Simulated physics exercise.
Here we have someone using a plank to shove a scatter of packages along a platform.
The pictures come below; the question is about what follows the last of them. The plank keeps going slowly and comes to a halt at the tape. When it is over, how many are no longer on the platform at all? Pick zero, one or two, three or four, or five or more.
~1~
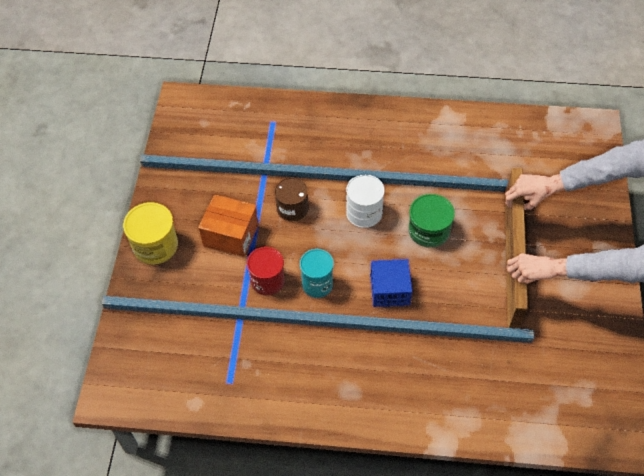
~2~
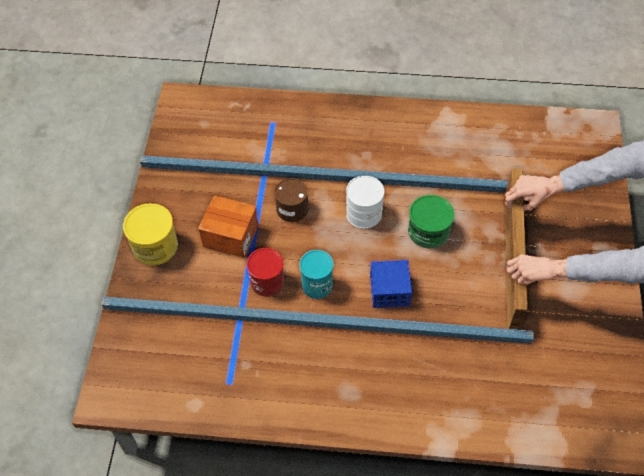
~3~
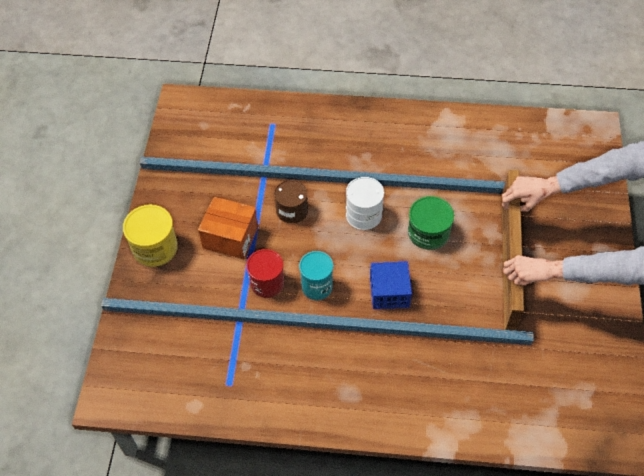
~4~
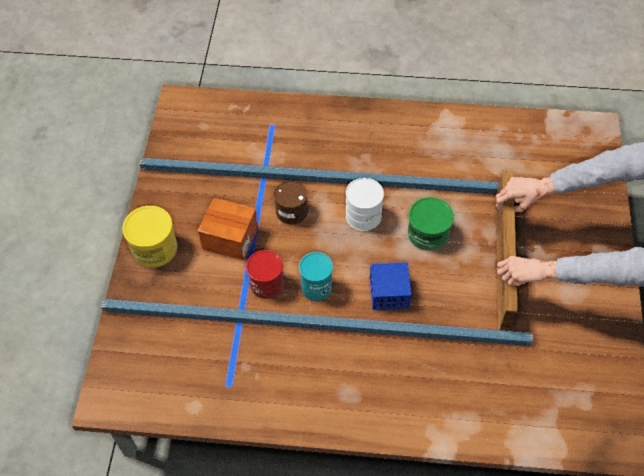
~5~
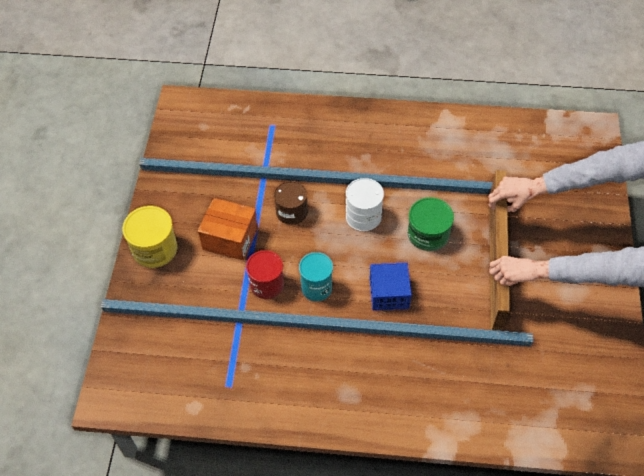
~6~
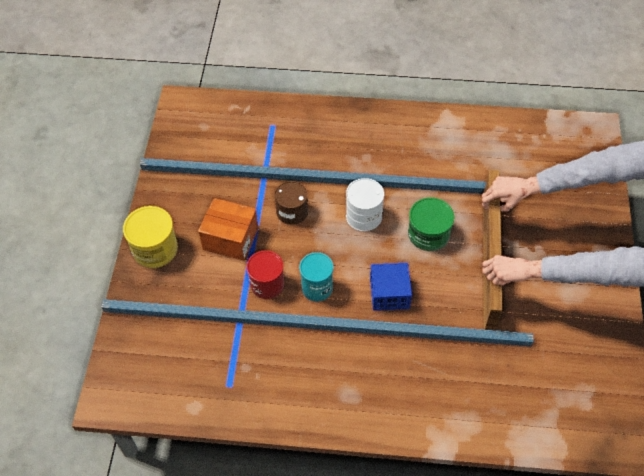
The answer is zero.
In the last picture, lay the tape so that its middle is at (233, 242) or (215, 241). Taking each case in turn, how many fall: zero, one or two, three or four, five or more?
For the first place I'd say zero, and for the second one or two.
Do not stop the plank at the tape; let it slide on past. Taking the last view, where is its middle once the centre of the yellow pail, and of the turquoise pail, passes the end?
Middle: Roughly (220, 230); roughly (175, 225).
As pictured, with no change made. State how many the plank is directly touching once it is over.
The number is 3.
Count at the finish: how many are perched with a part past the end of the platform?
Overhang count: 0.
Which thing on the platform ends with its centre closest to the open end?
The yellow pail finishes nearest.
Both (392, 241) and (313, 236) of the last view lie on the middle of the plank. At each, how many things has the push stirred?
Well, it's 3 at the first one and 6 at the second.
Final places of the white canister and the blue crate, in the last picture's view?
Around (243, 180) and around (228, 273).
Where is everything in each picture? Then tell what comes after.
Yellow pail (152, 234); orange parcel (229, 226); red pail (267, 272); plank (515, 247); tape (253, 240), in the first frame.
Orange parcel (229, 227); white canister (365, 202), in the second frame.
Red pail (266, 274); turquoise pail (317, 276), in the third frame.
Yellow pail (151, 237); blue crate (390, 286), in the fourth frame.
Orange parcel (229, 229); green pail (430, 225), in the fifth frame.
Yellow pail (152, 238); orange parcel (229, 229); red pail (266, 275); plank (492, 249); tape (253, 243), in the sixth frame.
A little later, none off yet; yellow pail at rest near (152, 238); orange parcel at rest near (229, 229); red pail at rest near (266, 275).
Next, none off yet; yellow pail at rest near (152, 238); orange parcel at rest near (229, 229); red pail shifted about its own width near (242, 274).
When it is over, the number that fall off is zero.
